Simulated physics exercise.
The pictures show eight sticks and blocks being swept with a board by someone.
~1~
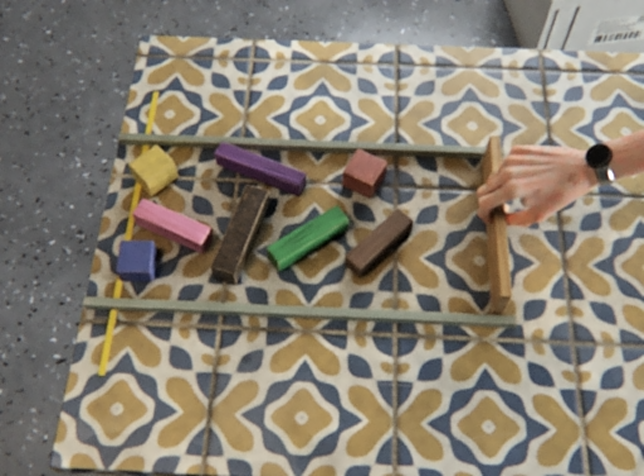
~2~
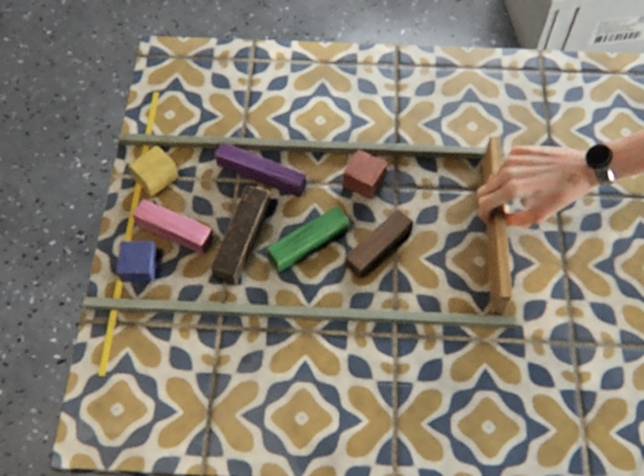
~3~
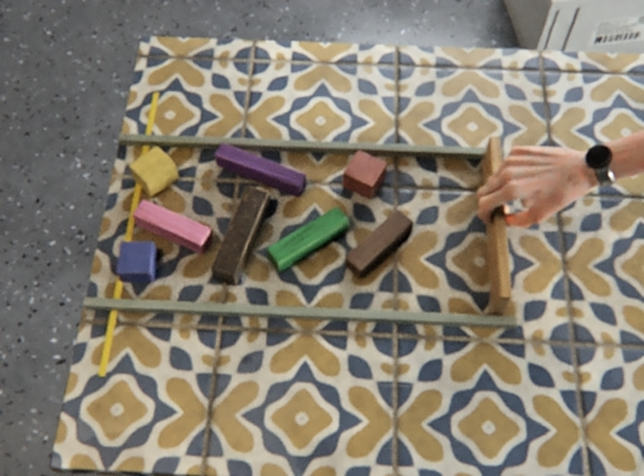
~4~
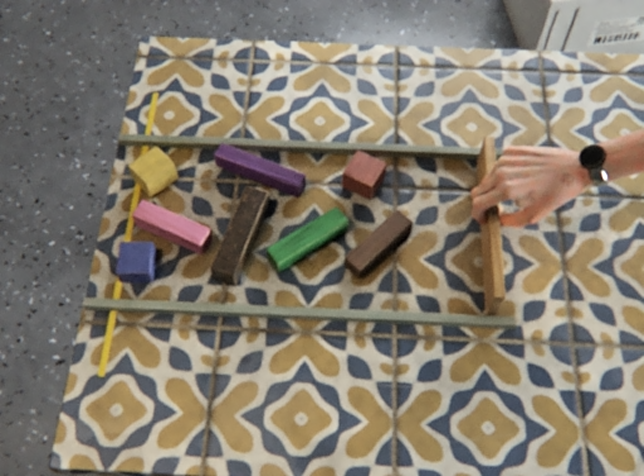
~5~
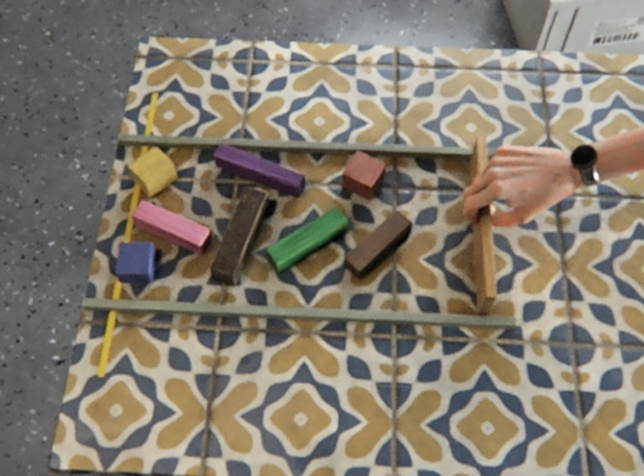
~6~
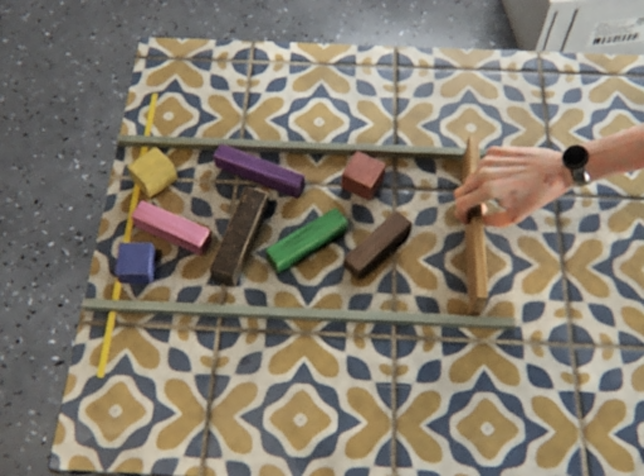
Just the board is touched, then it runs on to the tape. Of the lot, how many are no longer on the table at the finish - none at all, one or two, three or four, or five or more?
By the finish, five or more are off it.
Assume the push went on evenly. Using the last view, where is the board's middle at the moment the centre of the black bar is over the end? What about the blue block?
The middle is at (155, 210) when it's the black bar, and at (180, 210) when it's the blue block.
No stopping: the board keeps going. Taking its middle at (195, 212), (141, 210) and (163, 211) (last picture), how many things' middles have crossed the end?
First 1, then 5, finally 4.
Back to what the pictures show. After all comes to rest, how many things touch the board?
Well, it touches 2.
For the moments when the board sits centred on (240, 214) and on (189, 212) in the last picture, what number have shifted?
Counts: 7 / 8.
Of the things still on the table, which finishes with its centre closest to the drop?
The green stick.
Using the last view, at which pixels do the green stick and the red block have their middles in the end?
Positions - first (93, 240), then (120, 173).
Soon after, none off yet; blue block at rest near (136, 263); yellow block at rest near (153, 173); pink stick at rest near (172, 228).
Then, none off yet; blue block at rest near (136, 263); yellow block moving near (143, 177); pink stick moved a little near (137, 224).
By the end, the number that fall off is five or more; fallen, purple stick, black bar, pink stick, yellow block and blue block.
